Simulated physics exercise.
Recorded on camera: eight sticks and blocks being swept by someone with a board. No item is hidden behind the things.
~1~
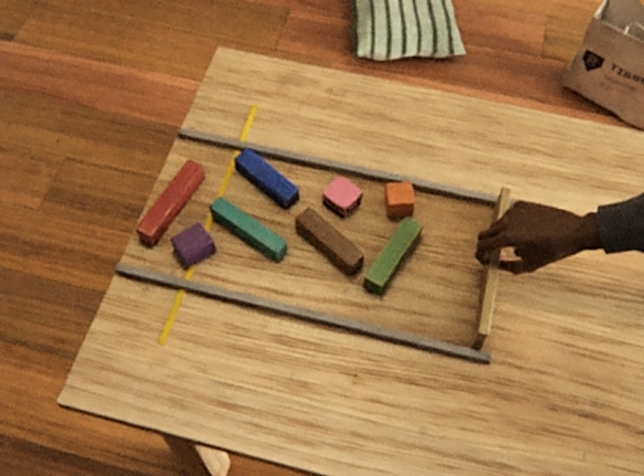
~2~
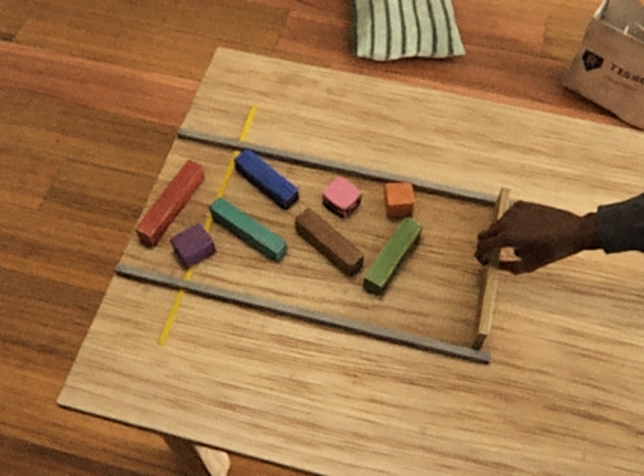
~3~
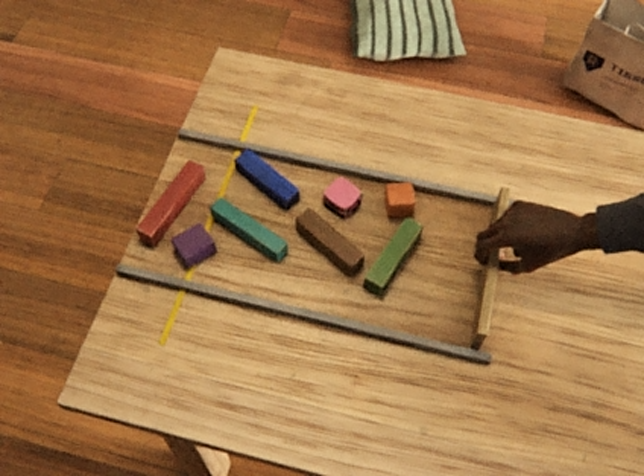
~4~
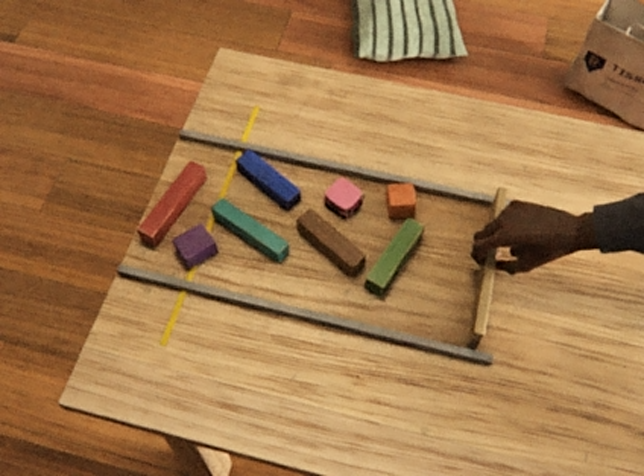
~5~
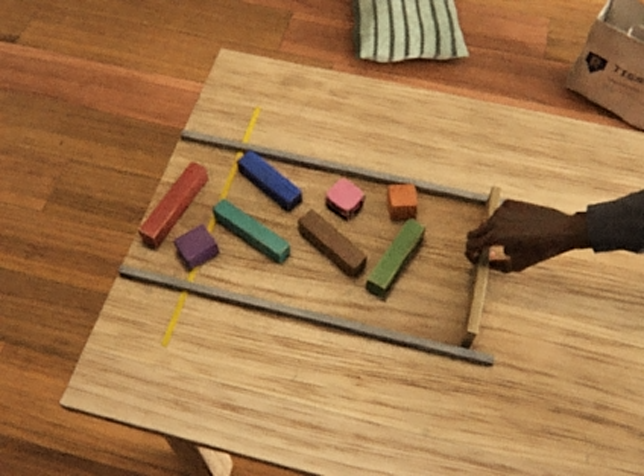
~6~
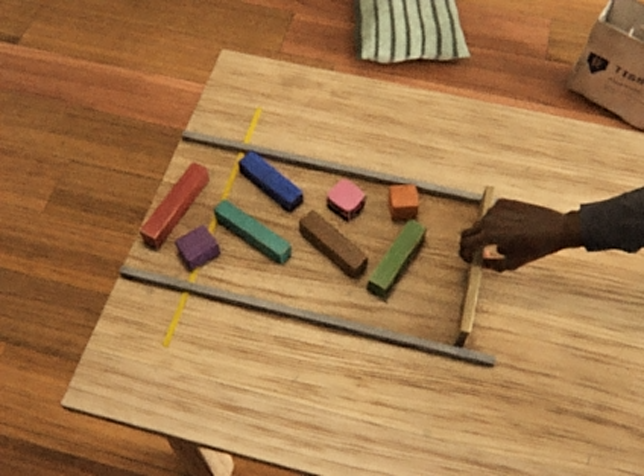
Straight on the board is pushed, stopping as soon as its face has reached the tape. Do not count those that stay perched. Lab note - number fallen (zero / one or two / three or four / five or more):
I predict the tally of drops will be under three but above nought.
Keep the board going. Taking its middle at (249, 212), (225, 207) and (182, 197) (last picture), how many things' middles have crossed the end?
That makes 0, 2, 6.
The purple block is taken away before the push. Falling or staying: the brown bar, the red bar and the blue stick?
Outcome for the brown bar: It stays; for the red bar: It drops; for the blue stick: It drops.
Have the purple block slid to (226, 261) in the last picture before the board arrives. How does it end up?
Placed there, it does not drop.
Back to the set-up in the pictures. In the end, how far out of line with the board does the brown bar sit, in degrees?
It comes to around 30 degrees.
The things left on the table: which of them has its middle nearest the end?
The purple block is it.
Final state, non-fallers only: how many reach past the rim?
Counting them gives 3.
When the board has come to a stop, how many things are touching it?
I count 2 of them.
Early on, none off yet; red bar at rest near (176, 204); purple block at rest near (198, 247); turquoise bar at rest near (252, 231).
A while later, none off yet; red bar at rest near (176, 204); purple block at rest near (198, 247); turquoise bar travelled a little near (226, 237).
Finally, the number that fall off is one or two; lost, blue stick and red bar.
